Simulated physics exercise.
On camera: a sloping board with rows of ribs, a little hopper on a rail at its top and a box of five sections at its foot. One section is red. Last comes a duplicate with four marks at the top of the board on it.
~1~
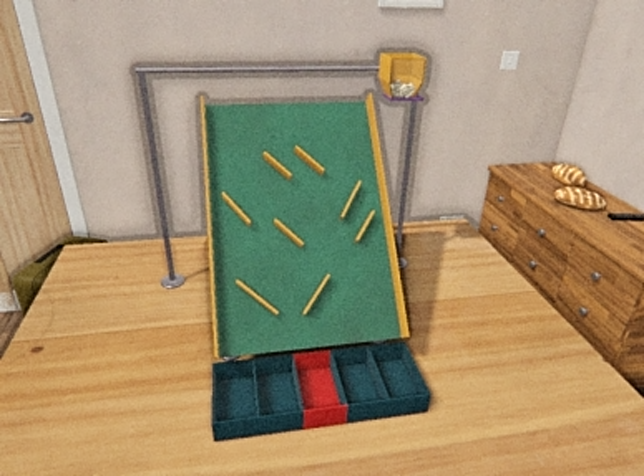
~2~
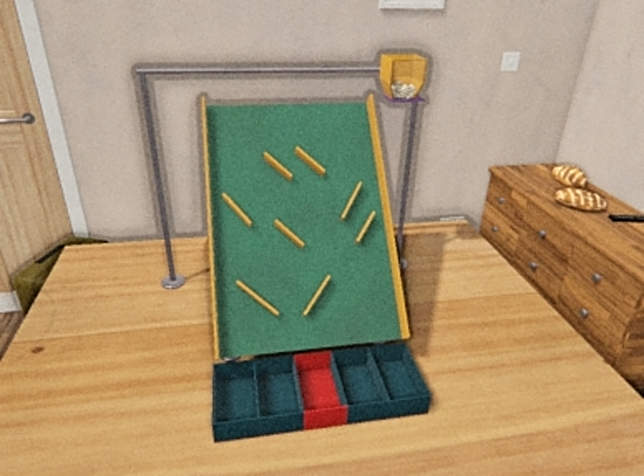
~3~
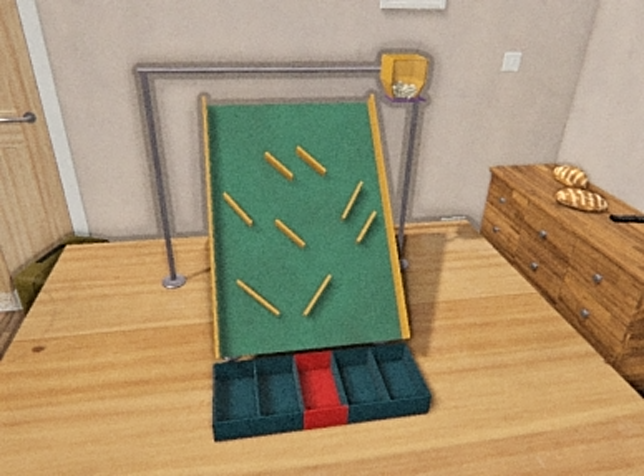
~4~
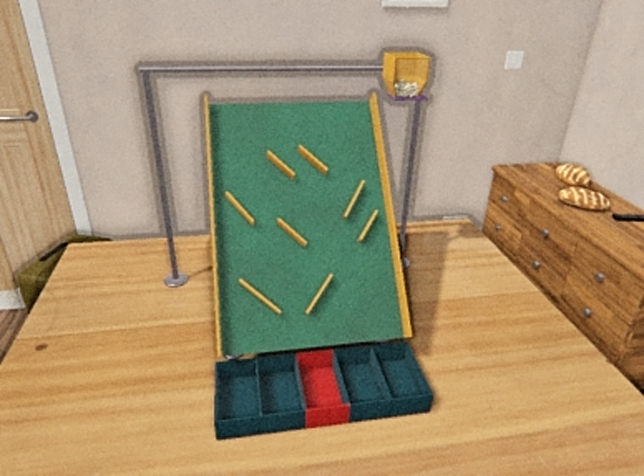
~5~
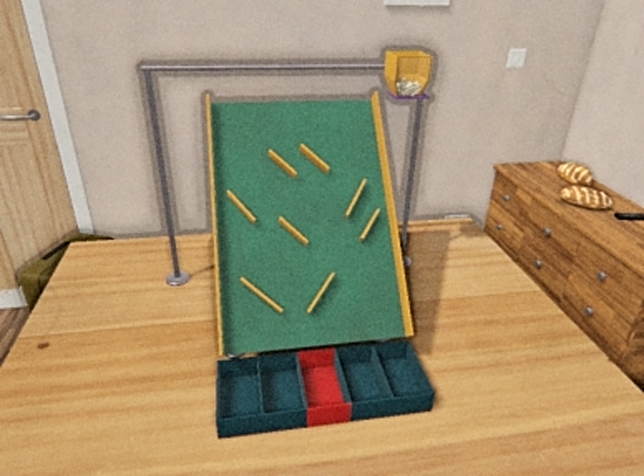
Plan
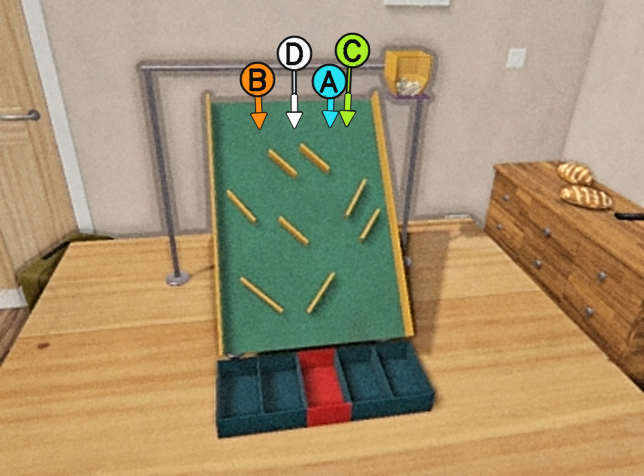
The yellow hopper stayed at the top right of a sloping green board with wooden ribs, above a box with one red section, while the whole view shifted very slightly and nothing else moved.
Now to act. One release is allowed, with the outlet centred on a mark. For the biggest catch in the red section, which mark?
B.
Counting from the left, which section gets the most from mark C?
It is the second one.
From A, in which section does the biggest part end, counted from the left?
The second.
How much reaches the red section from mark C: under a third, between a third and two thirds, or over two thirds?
It is under a third.
On the marked copy, mark A meets the board at (330, 121); mark B meets the board at (259, 122); mark C meets the board at (346, 120); mark D meets the board at (294, 122).
If A is chosen, a stray few in the red section, nearly all in other sections, a small part outside the box.
If B is chosen, about a third in the red section, about half in other sections, a small part outside the box.
If C is chosen, a stray few in the red section, most in other sections, a small part outside the box.
If D is chosen, none in the red section, nearly all in other sections, a small part outside the box.
